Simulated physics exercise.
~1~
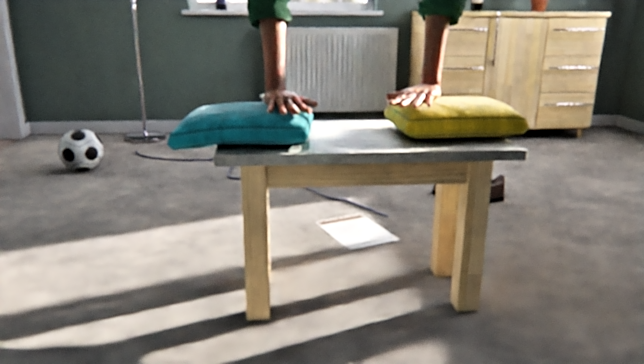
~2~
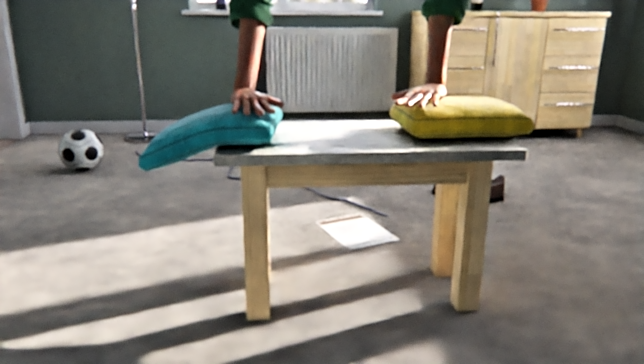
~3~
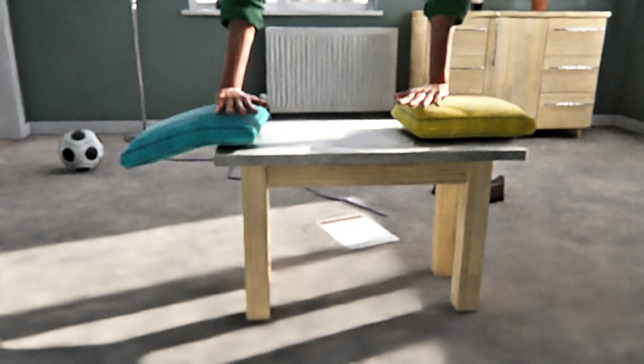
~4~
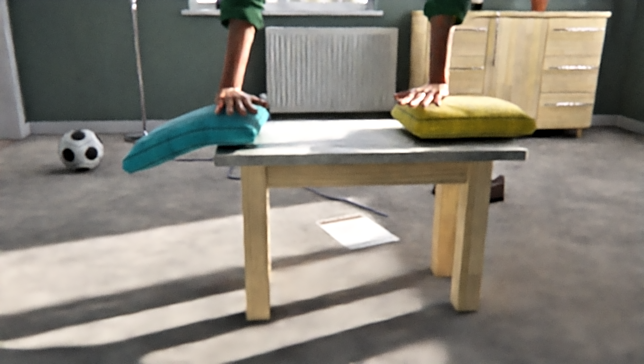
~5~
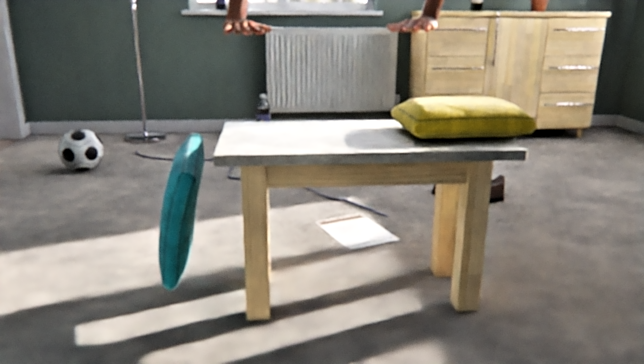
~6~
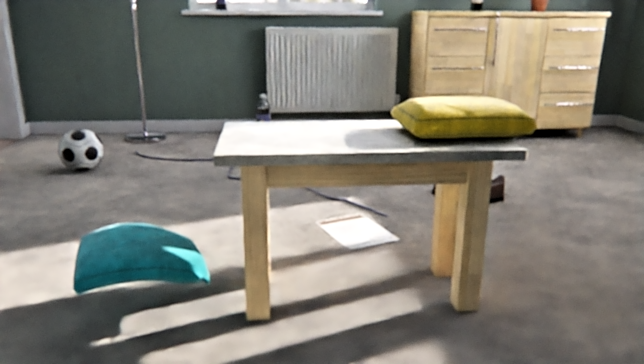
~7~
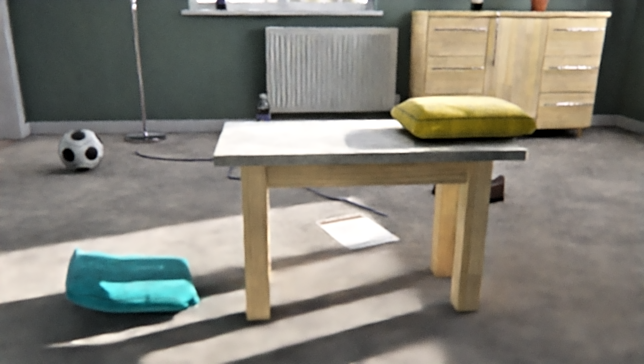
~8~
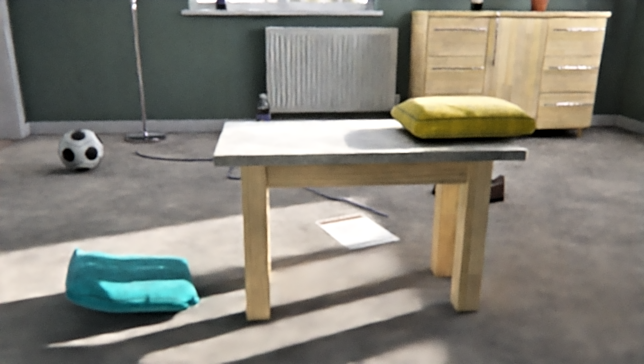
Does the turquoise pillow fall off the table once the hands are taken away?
Yes, the turquoise pillow slips off the left end and lands on the floor, while the yellow soft bag stays on the table.
